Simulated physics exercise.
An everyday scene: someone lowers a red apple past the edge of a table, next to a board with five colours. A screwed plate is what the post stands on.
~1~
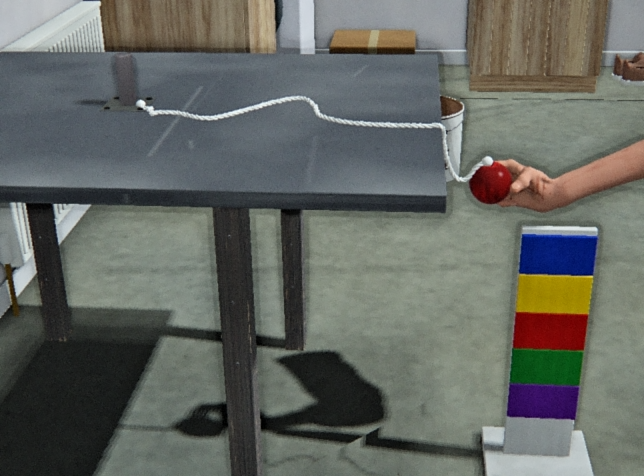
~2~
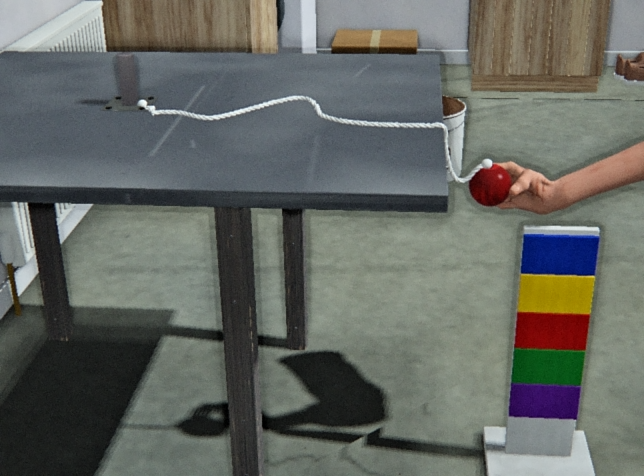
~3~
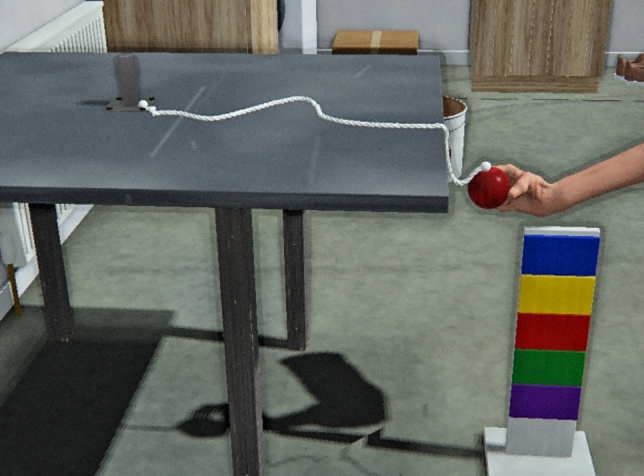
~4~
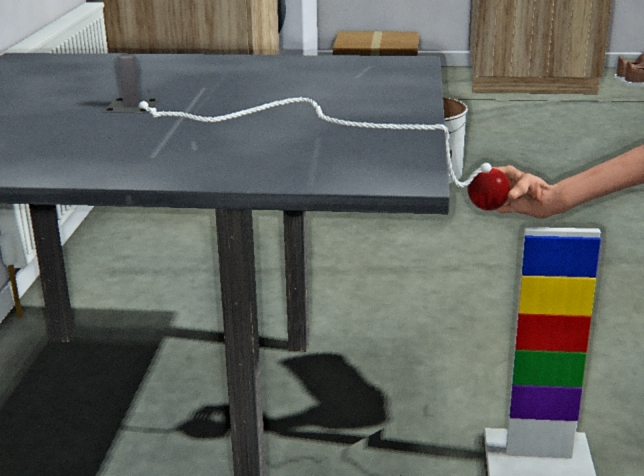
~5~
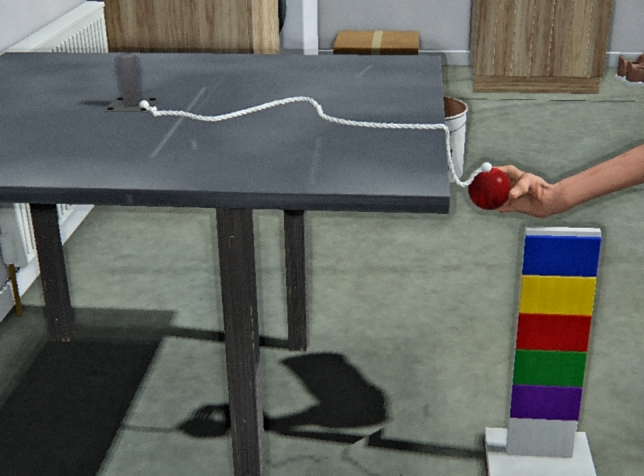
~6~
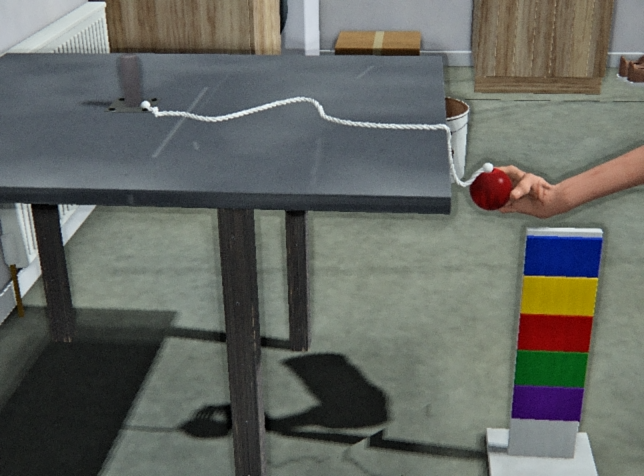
In this clip, a hand holds a red ball-like object beside the right edge of a dark table, with a white cord running from it across the tabletop, near a multicoloured striped stand; almost nothing moves.
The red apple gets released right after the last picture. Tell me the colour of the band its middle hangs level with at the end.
Red.
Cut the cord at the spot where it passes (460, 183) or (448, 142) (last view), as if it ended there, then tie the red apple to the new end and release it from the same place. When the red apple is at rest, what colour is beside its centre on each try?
One after the other: Yellow; blue.
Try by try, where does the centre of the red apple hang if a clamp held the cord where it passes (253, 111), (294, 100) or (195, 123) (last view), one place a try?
Result per try (px, approx.): (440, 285); (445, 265); (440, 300).
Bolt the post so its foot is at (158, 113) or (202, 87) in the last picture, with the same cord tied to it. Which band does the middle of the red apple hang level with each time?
First try: Green; second try: Green.
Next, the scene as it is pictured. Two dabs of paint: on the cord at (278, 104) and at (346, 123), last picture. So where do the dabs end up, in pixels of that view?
Well, the first one sits at (327, 113), and the second one sits at (447, 129).
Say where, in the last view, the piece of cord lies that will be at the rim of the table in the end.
(341, 122), give or take.
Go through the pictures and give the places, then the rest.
In the first picture, red apple (491, 183); blue (558, 257); yellow (554, 295); red (550, 332); green (546, 368); purple (543, 403).
In the second picture, red apple (490, 185); cord through (154, 114) (234, 114) (309, 99) (344, 121) (440, 128).
In the third picture, red apple (489, 188).
In the fourth picture, red apple (489, 189); cord through (155, 116) (235, 115) (310, 101) (345, 123) (441, 129).
In the fifth picture, red apple (489, 189).
In the sixth picture, red apple (491, 189); cord through (157, 115) (237, 115) (312, 101) (347, 123) (443, 129).
Soon after, apple near (429, 317); level with red.
Then, apple near (447, 321); level with red.
At rest, apple near (438, 320); level with red. At red.
